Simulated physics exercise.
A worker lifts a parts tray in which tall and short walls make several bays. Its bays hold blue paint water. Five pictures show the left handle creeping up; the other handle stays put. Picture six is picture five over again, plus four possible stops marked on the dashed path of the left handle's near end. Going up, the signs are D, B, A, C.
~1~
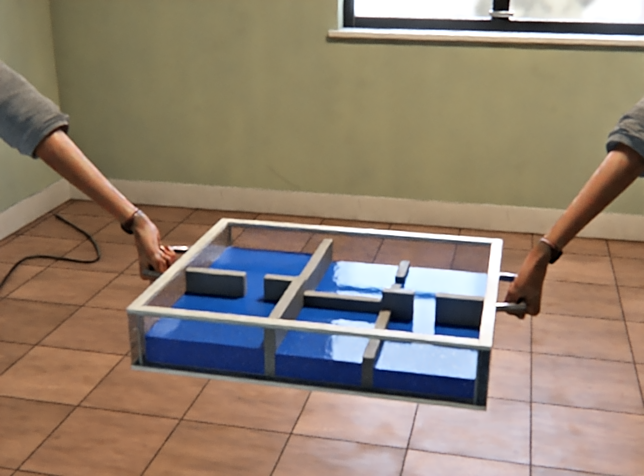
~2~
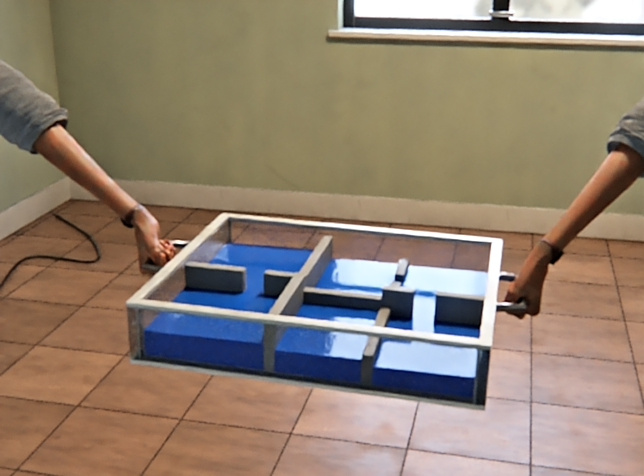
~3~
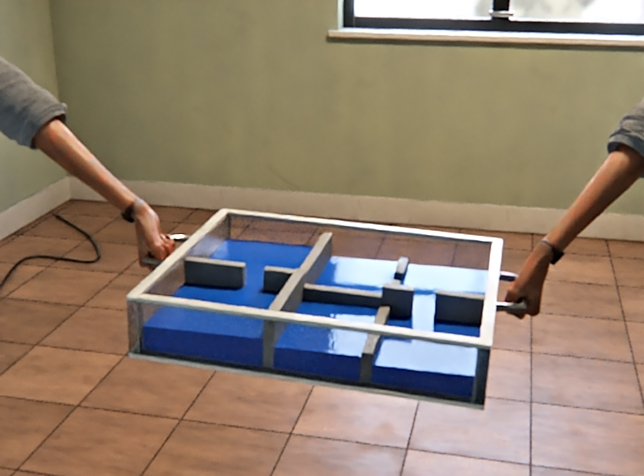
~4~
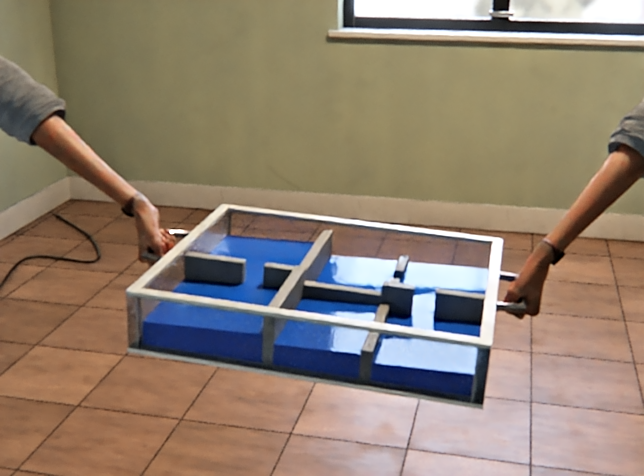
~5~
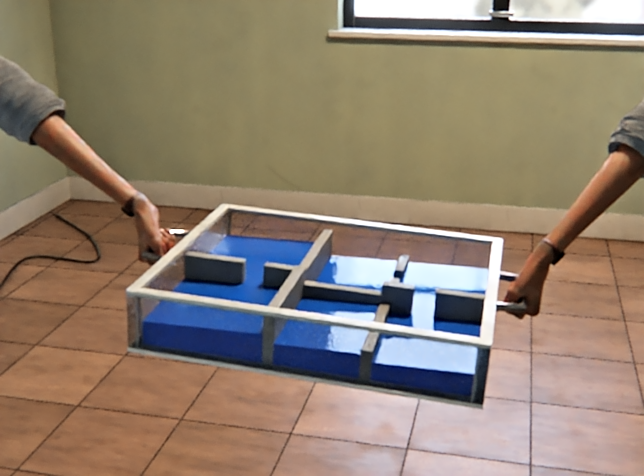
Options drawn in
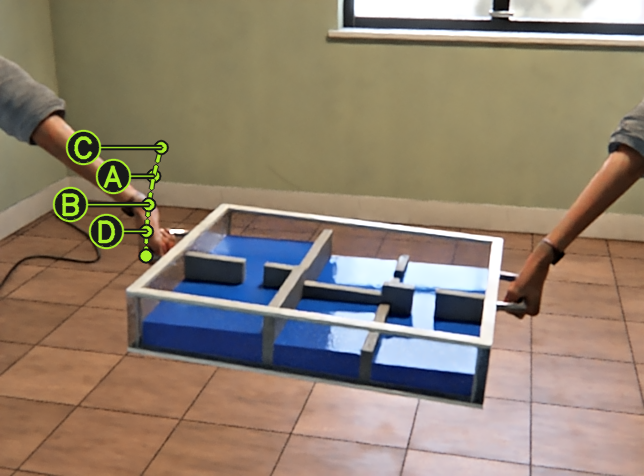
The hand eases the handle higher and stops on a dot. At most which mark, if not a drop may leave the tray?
C.
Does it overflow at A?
No.
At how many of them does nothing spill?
All of them.
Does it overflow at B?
No, not at all.
On the marked copy, A at (153, 176); B at (148, 204); C at (161, 147); D at (146, 231).
With A, nothing spills; the back left bay holds the most.
With B, nothing spills; the back left bay holds the most.
With C, nothing spills; the back right bay holds the most.
With D, nothing spills; the back left bay holds the most.
